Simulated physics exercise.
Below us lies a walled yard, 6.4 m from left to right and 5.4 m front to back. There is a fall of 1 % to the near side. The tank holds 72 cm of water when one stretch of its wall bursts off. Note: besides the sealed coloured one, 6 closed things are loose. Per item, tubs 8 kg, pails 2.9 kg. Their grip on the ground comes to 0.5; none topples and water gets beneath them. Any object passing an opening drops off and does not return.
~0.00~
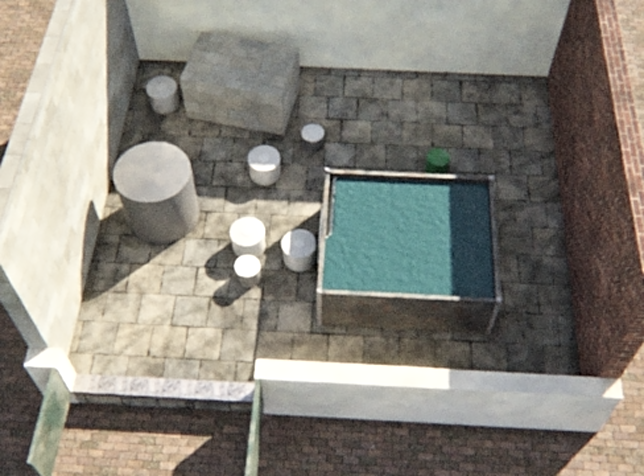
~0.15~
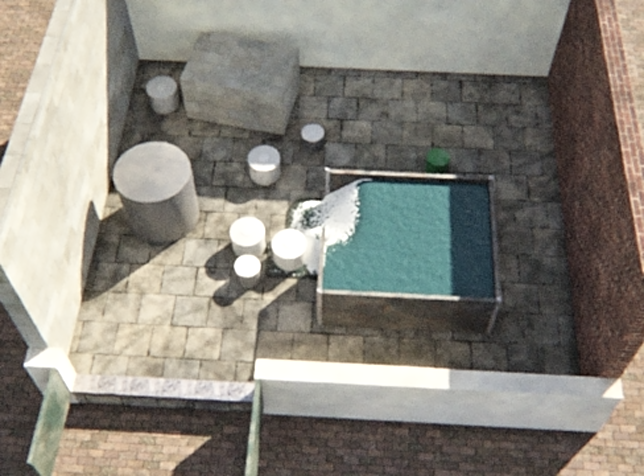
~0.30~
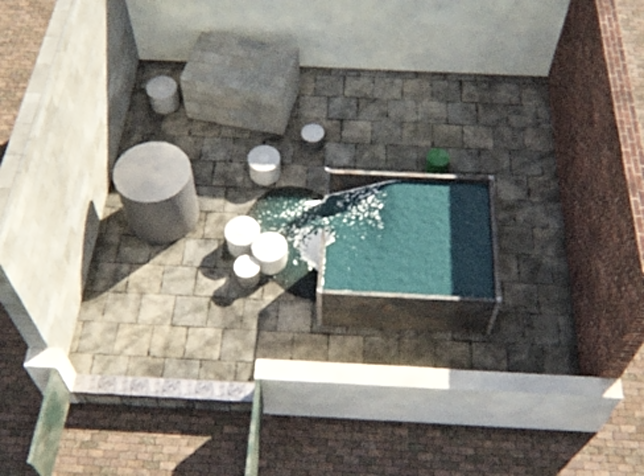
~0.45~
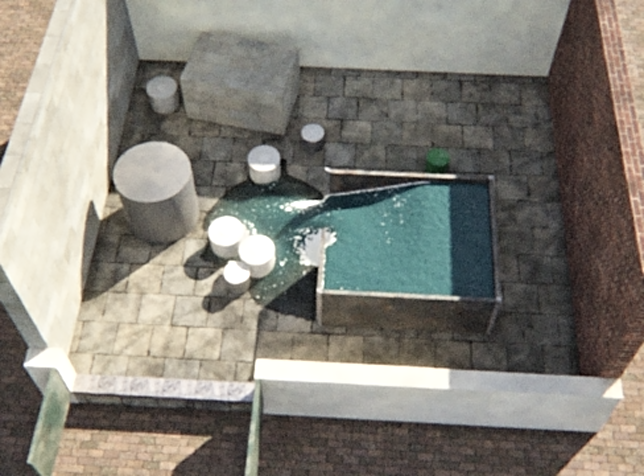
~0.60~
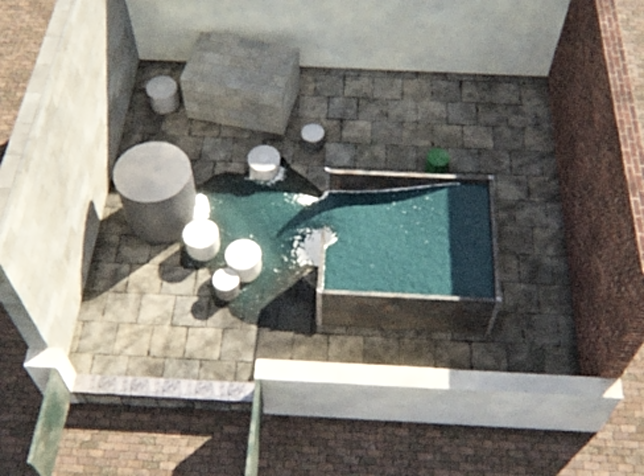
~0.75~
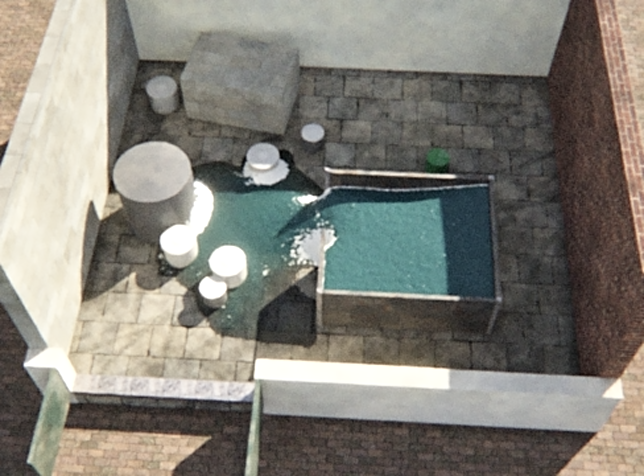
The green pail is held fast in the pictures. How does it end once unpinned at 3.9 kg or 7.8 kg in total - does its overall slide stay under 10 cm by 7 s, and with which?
The 3.9 kg total already keeps it under.
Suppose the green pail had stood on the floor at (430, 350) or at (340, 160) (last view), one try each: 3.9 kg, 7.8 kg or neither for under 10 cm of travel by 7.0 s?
Try 1: Lesser mass sufficient. Try 2: Greater mass required.
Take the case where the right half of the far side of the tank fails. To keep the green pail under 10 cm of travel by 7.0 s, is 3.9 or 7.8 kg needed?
Result: Neither option succeeds.
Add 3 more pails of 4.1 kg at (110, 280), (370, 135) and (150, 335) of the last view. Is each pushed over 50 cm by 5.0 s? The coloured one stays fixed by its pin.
Going through them in turn, the answers are too far, not too far and too far.
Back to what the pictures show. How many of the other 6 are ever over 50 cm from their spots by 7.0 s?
Total: 6.
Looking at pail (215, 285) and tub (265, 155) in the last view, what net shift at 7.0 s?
Result - first: Washed out, second: 250 cm.
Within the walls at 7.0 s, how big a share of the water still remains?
Still held: Near 72 %.
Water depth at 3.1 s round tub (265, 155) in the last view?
I'd say some 20 cm.
After 1.4 s the green pail would be 0 cm from its start with 3.9 kg and 0 cm from its start with 7.8 kg; 0 cm of water round it then.
After 3.1 s the green pail would be 0 cm from its start with 3.9 kg and 0 cm from its start with 7.8 kg; 0 cm of water round it then.
After 4.9 s the green pail would be 0 cm from its start with 3.9 kg and 0 cm from its start with 7.8 kg; 0 cm of water round it then.
After 7.0 s the green pail would be 0 cm from its start with 3.9 kg and 0 cm from its start with 7.8 kg; 2 cm of water round it then.
